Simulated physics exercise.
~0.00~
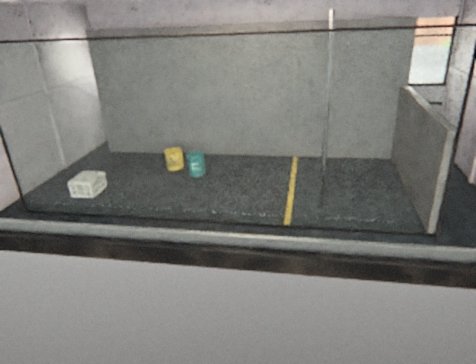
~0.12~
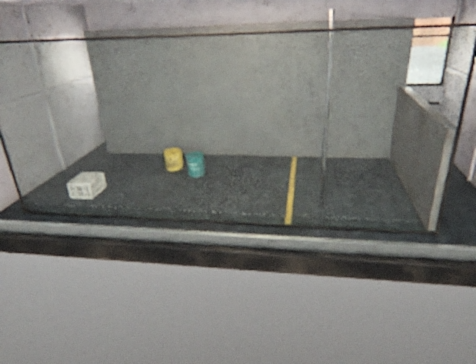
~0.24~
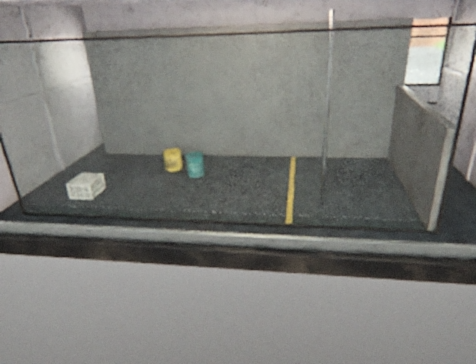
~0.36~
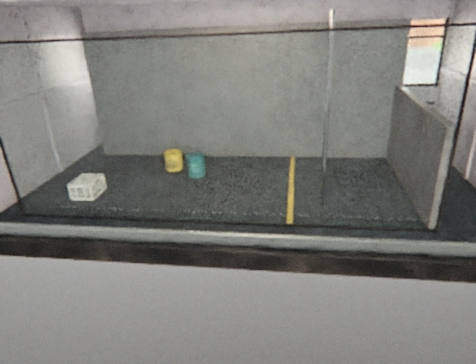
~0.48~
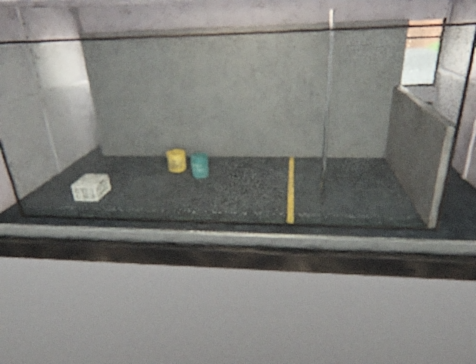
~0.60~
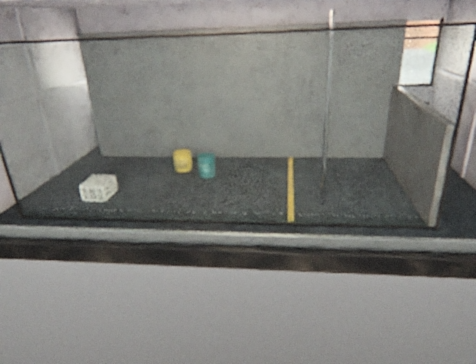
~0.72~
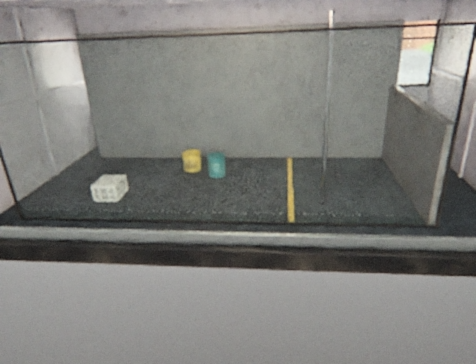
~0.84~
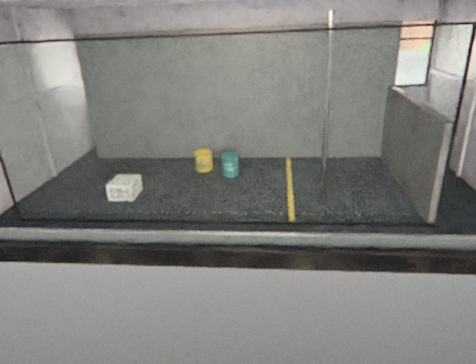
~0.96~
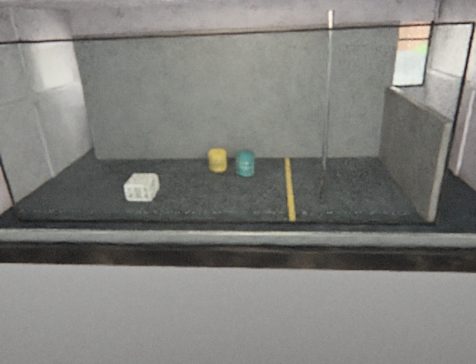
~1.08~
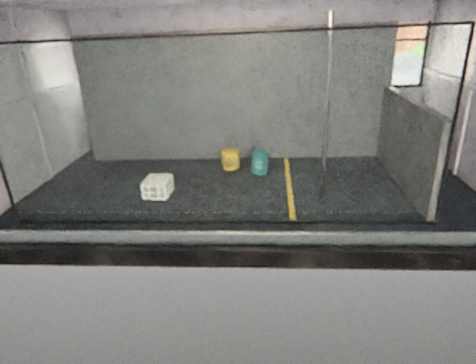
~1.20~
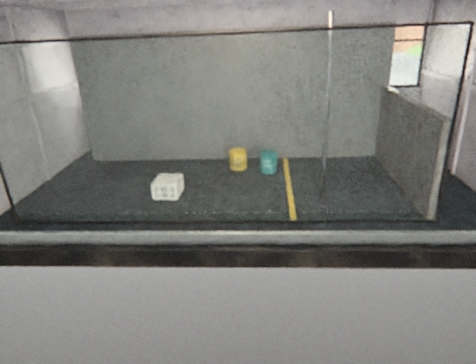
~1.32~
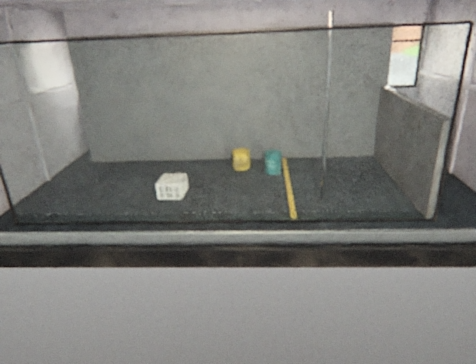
In a gray walled bay, a crate and two buckets slide right, stopping before the yellow line.
